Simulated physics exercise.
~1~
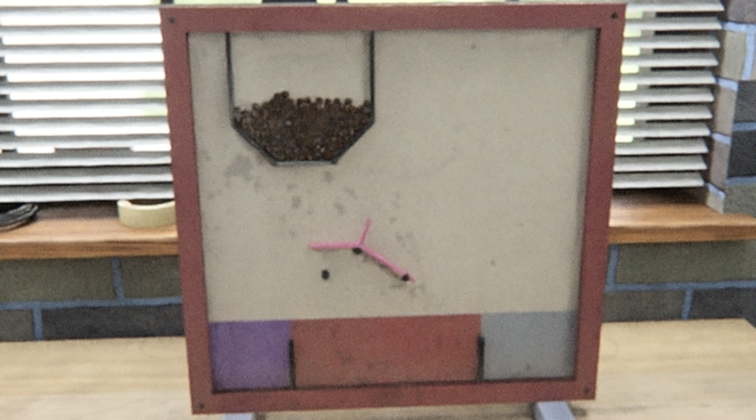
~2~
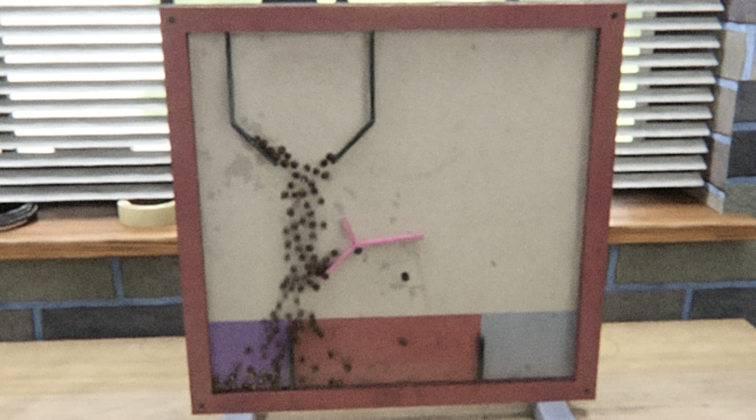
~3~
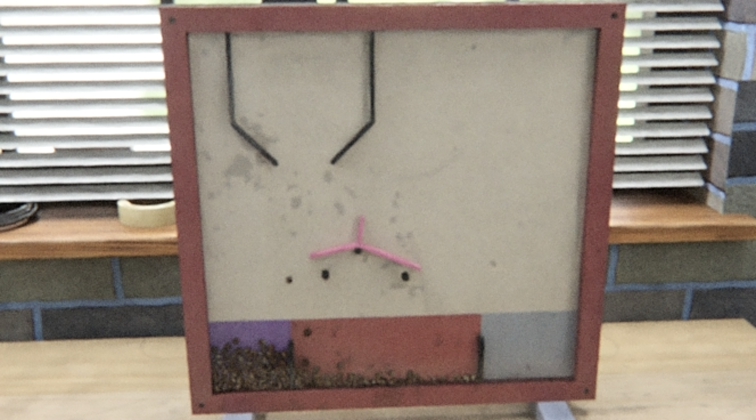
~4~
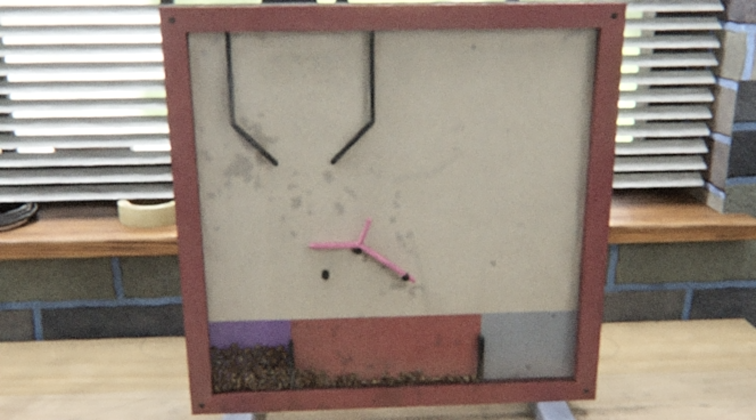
Inside an upright red-framed case, dark beads pour from a hopper past a tilting pink rocker, settling in the purple and red bins.
